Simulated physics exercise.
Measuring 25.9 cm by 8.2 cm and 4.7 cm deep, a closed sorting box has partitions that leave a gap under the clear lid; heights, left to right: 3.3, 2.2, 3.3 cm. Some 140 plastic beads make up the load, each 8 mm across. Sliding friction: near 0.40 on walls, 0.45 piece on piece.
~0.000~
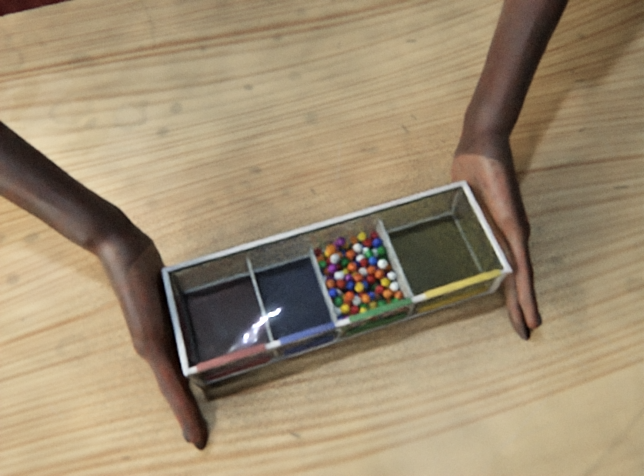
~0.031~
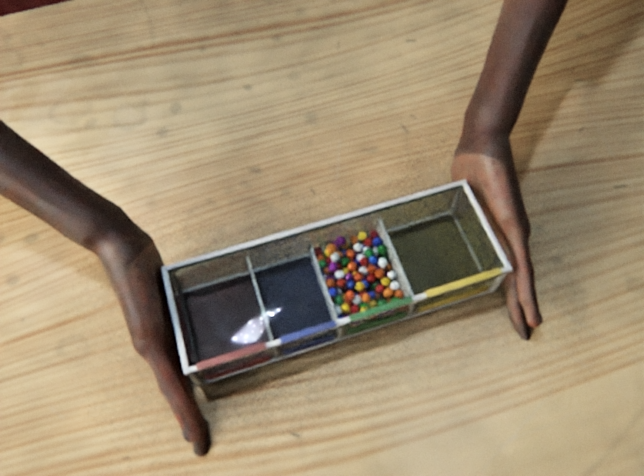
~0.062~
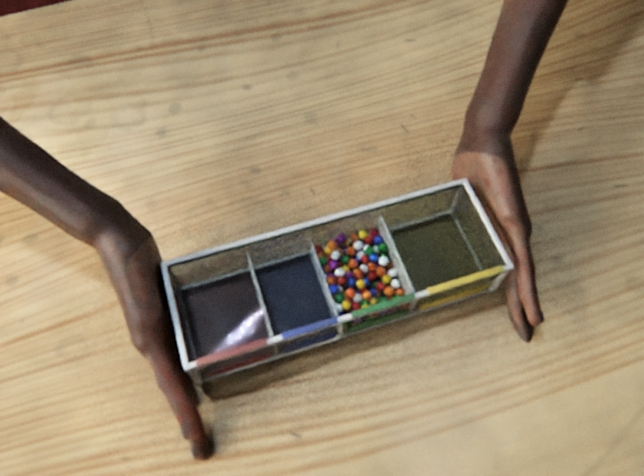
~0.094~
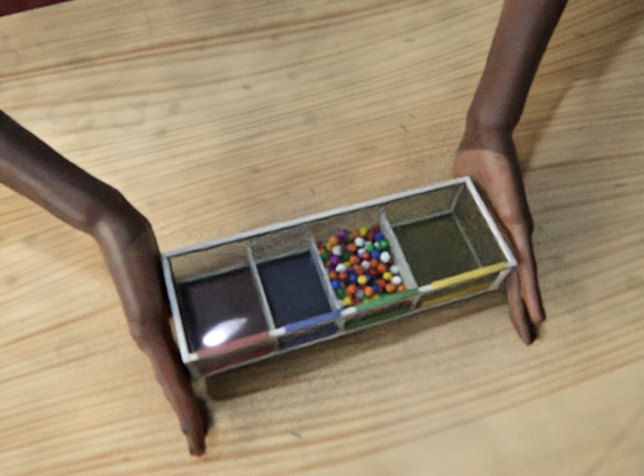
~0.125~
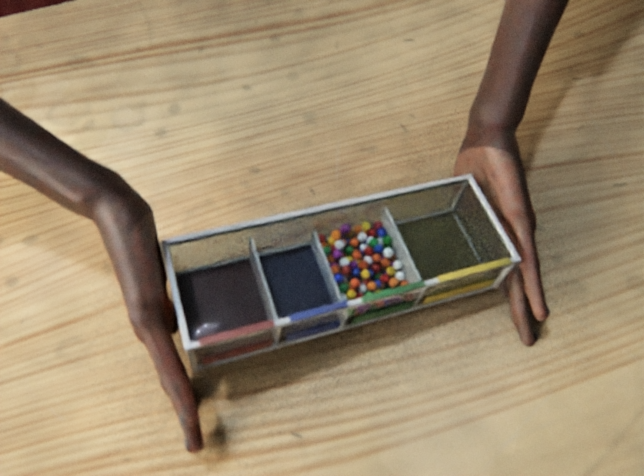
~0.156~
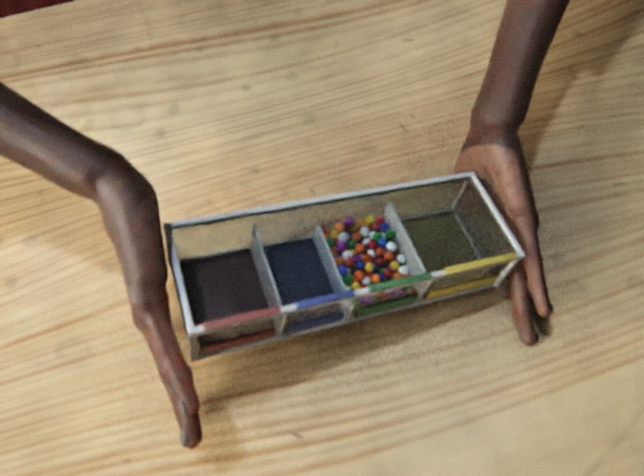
On a wooden tabletop, two hands tilting a clear-lidded, four-section box, its front edge rising while colourful beads stay in the green-marked section.
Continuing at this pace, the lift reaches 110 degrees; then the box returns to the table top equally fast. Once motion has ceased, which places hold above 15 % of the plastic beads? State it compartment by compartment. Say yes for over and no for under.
Red compartment: No; blue compartment: No; green compartment: Yes; yellow compartment: Yes.
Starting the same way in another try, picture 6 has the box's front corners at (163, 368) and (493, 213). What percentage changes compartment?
I'd put it at about 100 per cent.
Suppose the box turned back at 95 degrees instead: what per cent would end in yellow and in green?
In per cent, yellow gets 20 and green gets 80.
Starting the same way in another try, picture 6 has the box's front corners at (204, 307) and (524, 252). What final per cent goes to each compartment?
Red = 0 %; blue = 0 %; green = 70 %; yellow = 30 %.
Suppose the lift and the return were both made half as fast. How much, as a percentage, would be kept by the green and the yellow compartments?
In that case the green compartment would hold 65 per cent and the yellow one 35 per cent.
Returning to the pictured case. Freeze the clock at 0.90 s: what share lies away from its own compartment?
At that moment it's some 15 per cent.
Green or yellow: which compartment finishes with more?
That would be the green compartment.
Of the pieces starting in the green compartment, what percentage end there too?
Around 80 %.
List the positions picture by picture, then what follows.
In the first picture, box tilt 0 degrees, front corners at (189, 369) and (505, 269); green 100 %.
In the second picture, box tilt 1 degrees, front corners at (189, 368) and (505, 268).
In the third picture, box tilt 2 degrees, front corners at (189, 364) and (507, 266).
In the fourth picture, box tilt 5 degrees, front corners at (189, 356) and (510, 263), lowest corner right back.
In the fifth picture, box tilt 9 degrees, front corners at (190, 344) and (514, 259), lowest corner right back.
In the sixth picture, box tilt 13 degrees, front corners at (194, 328) and (518, 254), lowest corner right back; green 100 %. The box's pace is about 140 degrees a second.
After 0.90 s, tilt 110 degrees; green 85 %, yellow 15 %.
After 1.40 s, tilt 49 degrees; green 80 %, yellow 20 %.
After 1.96 s, tilt 0 degrees; green 75 %, yellow 25 %.
By 2.5 s all is still; red 0 %, blue 0 %, green 75 %, yellow 25 %.
